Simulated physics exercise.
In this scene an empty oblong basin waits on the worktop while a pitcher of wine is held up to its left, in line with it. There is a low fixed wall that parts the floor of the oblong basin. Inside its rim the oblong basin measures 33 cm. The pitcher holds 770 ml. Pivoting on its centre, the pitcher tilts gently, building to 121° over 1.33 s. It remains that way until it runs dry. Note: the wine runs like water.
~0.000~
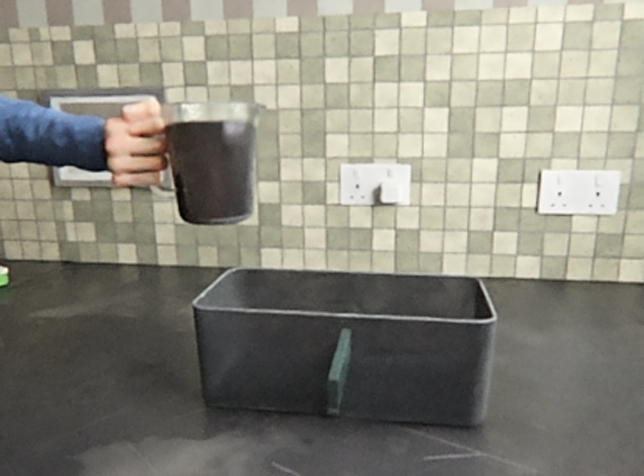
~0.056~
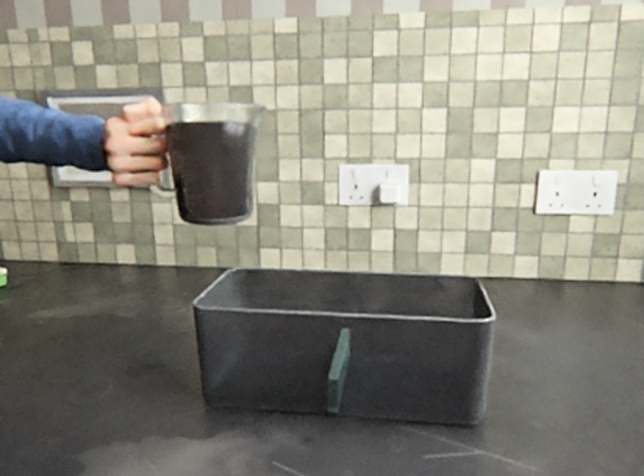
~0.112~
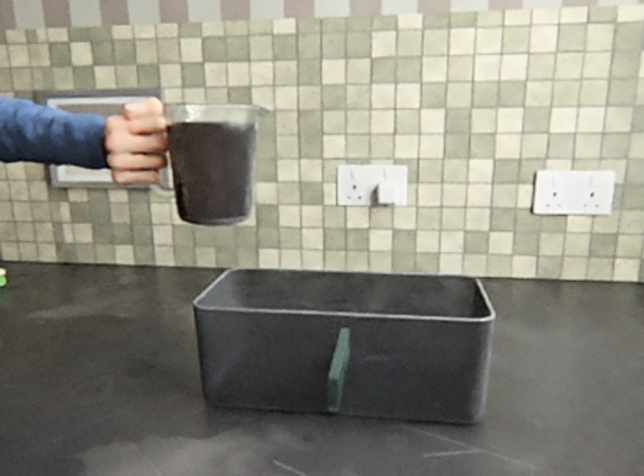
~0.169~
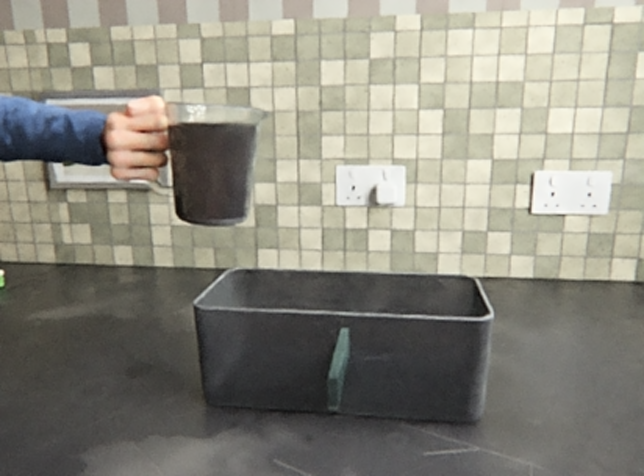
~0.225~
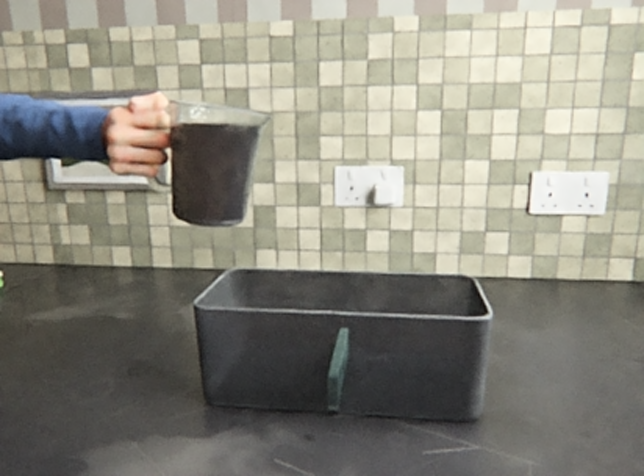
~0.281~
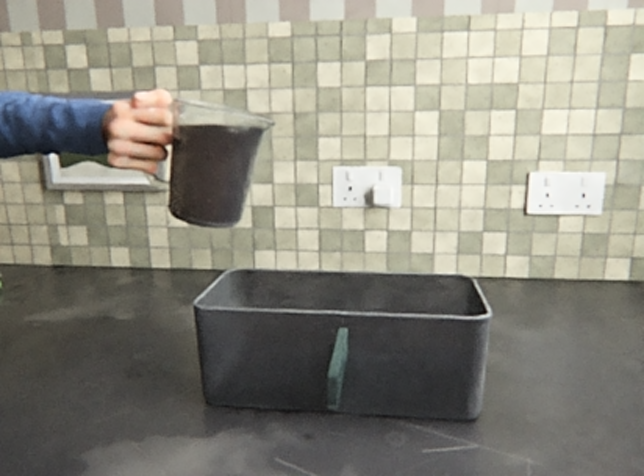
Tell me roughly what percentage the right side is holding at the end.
At the end it holds about 53 per cent.
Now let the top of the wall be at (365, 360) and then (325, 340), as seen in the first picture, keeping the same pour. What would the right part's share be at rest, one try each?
15 in a hundred, followed by 70 in a hundred.
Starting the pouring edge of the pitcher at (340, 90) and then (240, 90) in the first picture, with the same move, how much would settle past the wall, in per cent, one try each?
I'd say 95 percent on the first go, 15 percent on the next.
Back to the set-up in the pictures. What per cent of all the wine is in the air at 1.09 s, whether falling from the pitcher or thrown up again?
Some 16 % is up in the air.
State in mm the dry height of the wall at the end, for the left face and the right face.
Left side: Around 26 mm. Right side: Around 24 mm.
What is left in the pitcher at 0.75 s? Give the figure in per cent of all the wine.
I'd estimate some 76 % remains.
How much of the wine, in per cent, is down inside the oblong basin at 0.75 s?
Fraction in basin: Approx. 7%.
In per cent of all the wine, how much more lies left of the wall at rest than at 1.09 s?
Near 24 percent, give or take.
By 0.75 s the tilt is 72° and 76 per cent is still to pour, 1 is left of the wall and 5 right of it.
By 1.09 s the tilt is 111° and 15 per cent is still to pour, 21 is left of the wall and 47 right of it.
By 1.44 s the tilt is 121° and 0 per cent is still to pour, 45 is left of the wall and 53 right of it.
By 1.83 s the tilt is 121° and 0 per cent is still to pour, 45 is left of the wall and 53 right of it.
At rest 45 per cent lies left of the wall, 53 right of it and 2 outside.
